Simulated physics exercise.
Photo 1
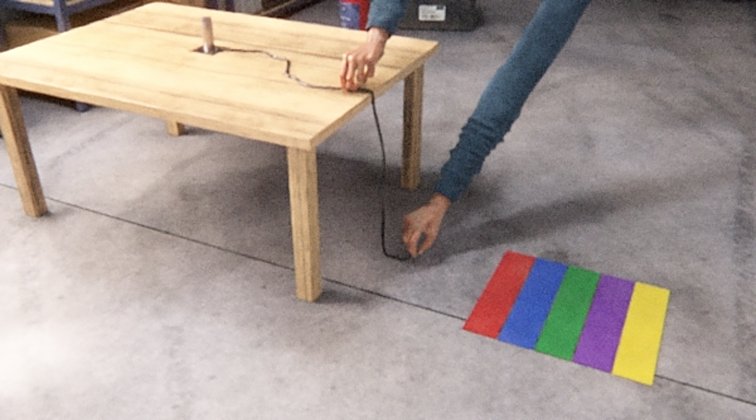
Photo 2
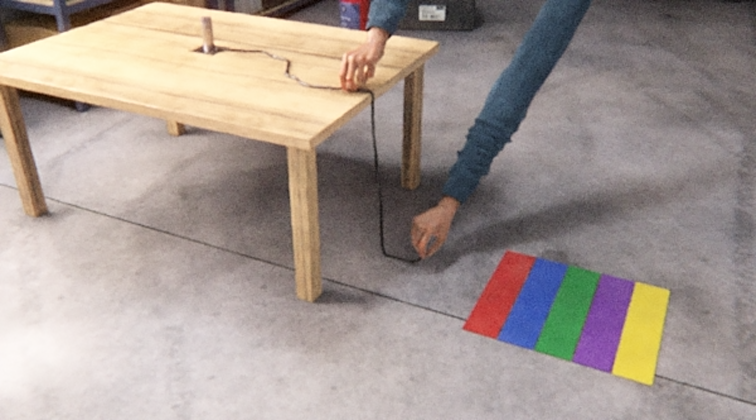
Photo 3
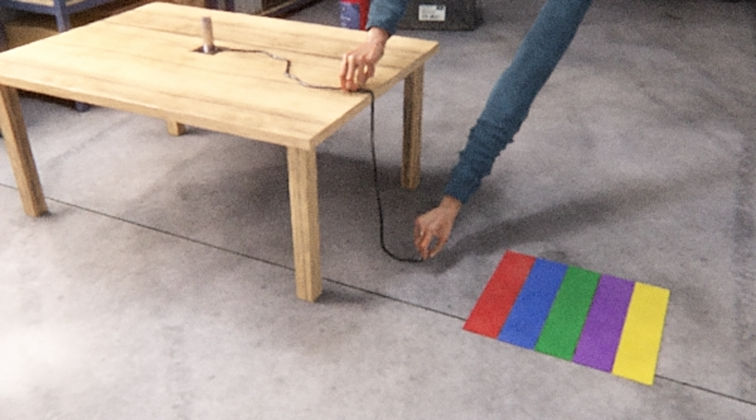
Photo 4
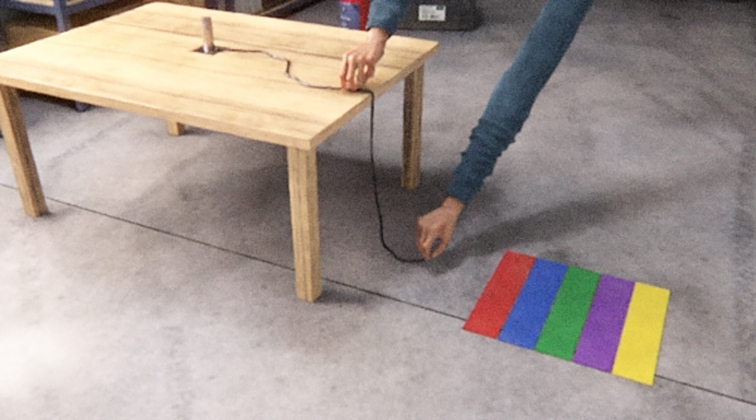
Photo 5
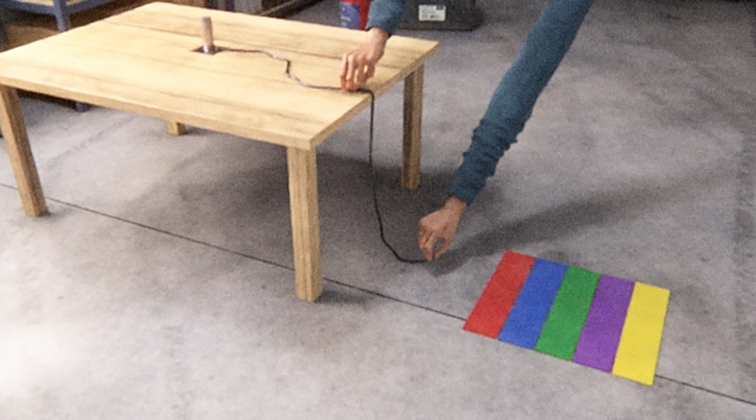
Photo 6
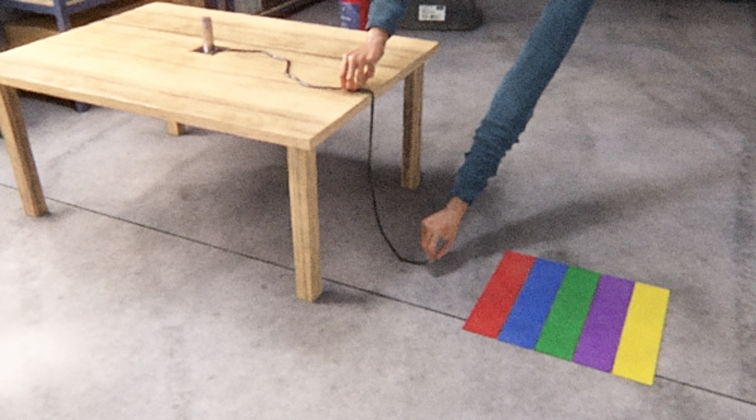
On a concrete floor beside a wooden bench, a hand draws a dark lead's end slightly right, another hand pinning it above.
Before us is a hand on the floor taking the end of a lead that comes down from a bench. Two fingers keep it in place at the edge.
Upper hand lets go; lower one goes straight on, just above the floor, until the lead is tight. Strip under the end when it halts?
Green strip.
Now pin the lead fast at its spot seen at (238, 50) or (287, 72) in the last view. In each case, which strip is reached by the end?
It ends on green the first time and on blue the second time.
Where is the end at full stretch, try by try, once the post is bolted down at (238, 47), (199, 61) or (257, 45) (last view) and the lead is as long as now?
Per try, approx.: (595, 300); (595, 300); (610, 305).
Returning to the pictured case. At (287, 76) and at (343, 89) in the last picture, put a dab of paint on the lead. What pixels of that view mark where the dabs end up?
They end up at (321, 78) and (380, 100).
Soon after, end near (499, 274); over red.
After that, end near (544, 286); over blue.
At the stop, end near (572, 293); over green. The end stops over the green strip.
